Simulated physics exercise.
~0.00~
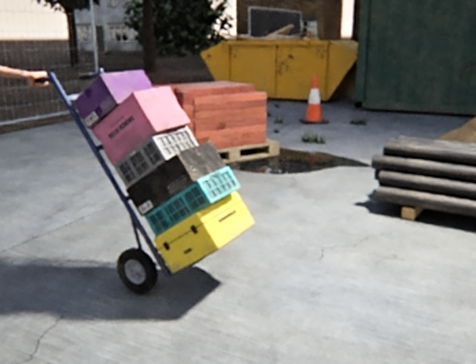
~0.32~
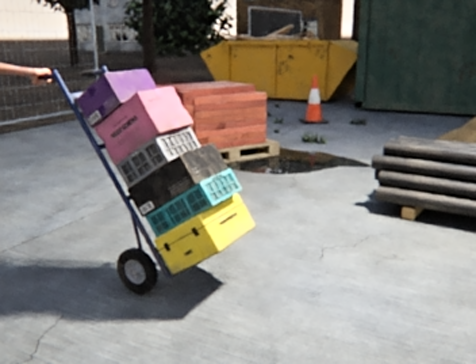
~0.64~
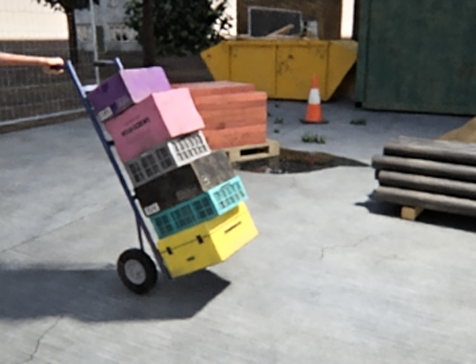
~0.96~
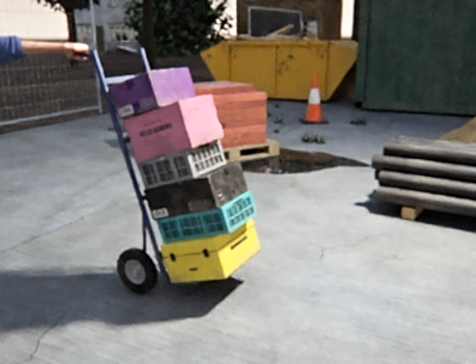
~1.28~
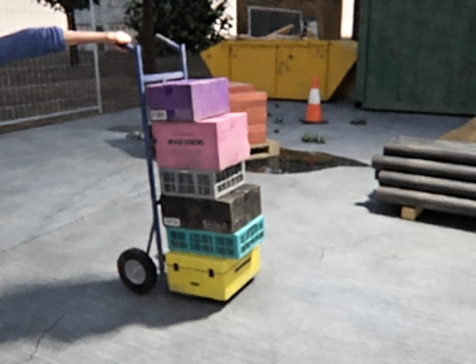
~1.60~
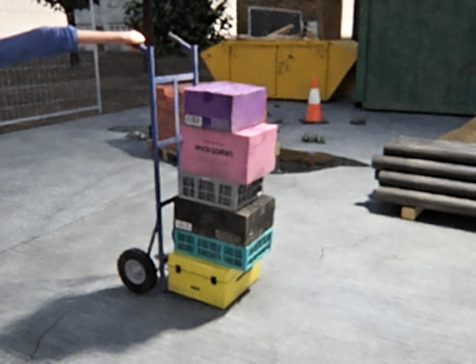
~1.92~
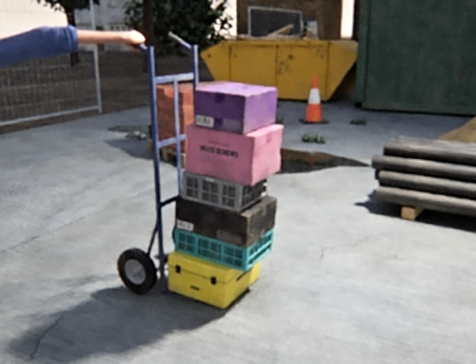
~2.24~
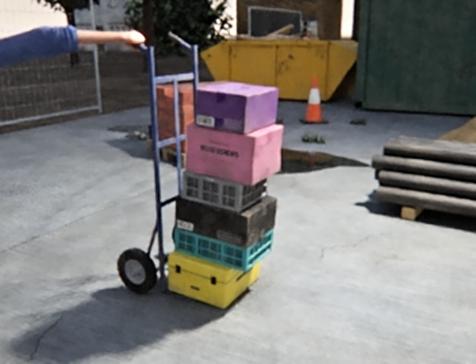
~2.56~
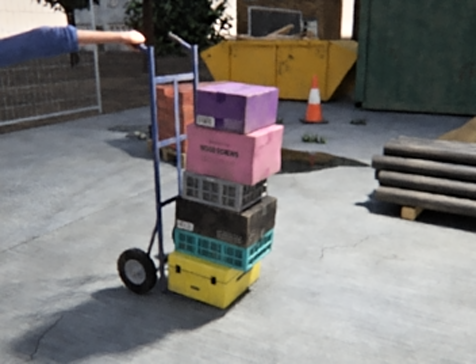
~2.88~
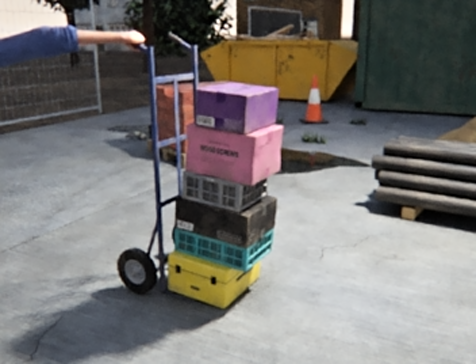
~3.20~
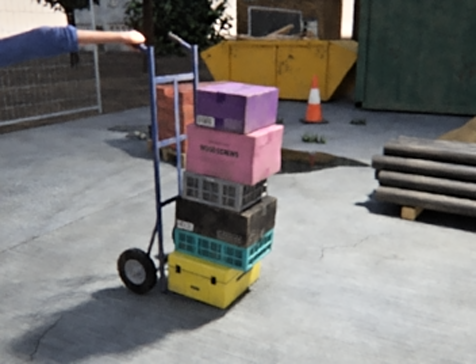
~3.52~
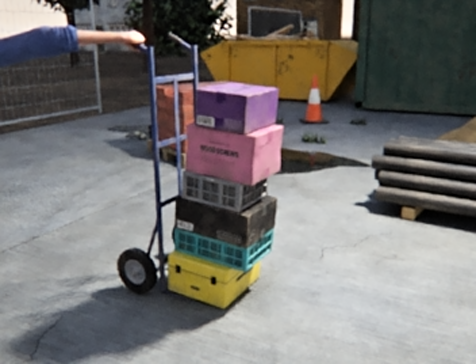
In a sunlit concrete yard, seen from a fixed spot to one side, a blue two-wheeled hand truck leans back to the left, held by an arm at the left edge. It carries a stack with a yellow toolbox at the bottom, then turquoise, black and grey crates or boxes, a pink box and a purple box on top. Behind stand a yellow skip, an orange cone and stacked pipes at right. The hand swings the truck upright, and the upper boxes shift slightly right, away from its frame. The stack settles unevenly but remains standing, the hand still on the truck.
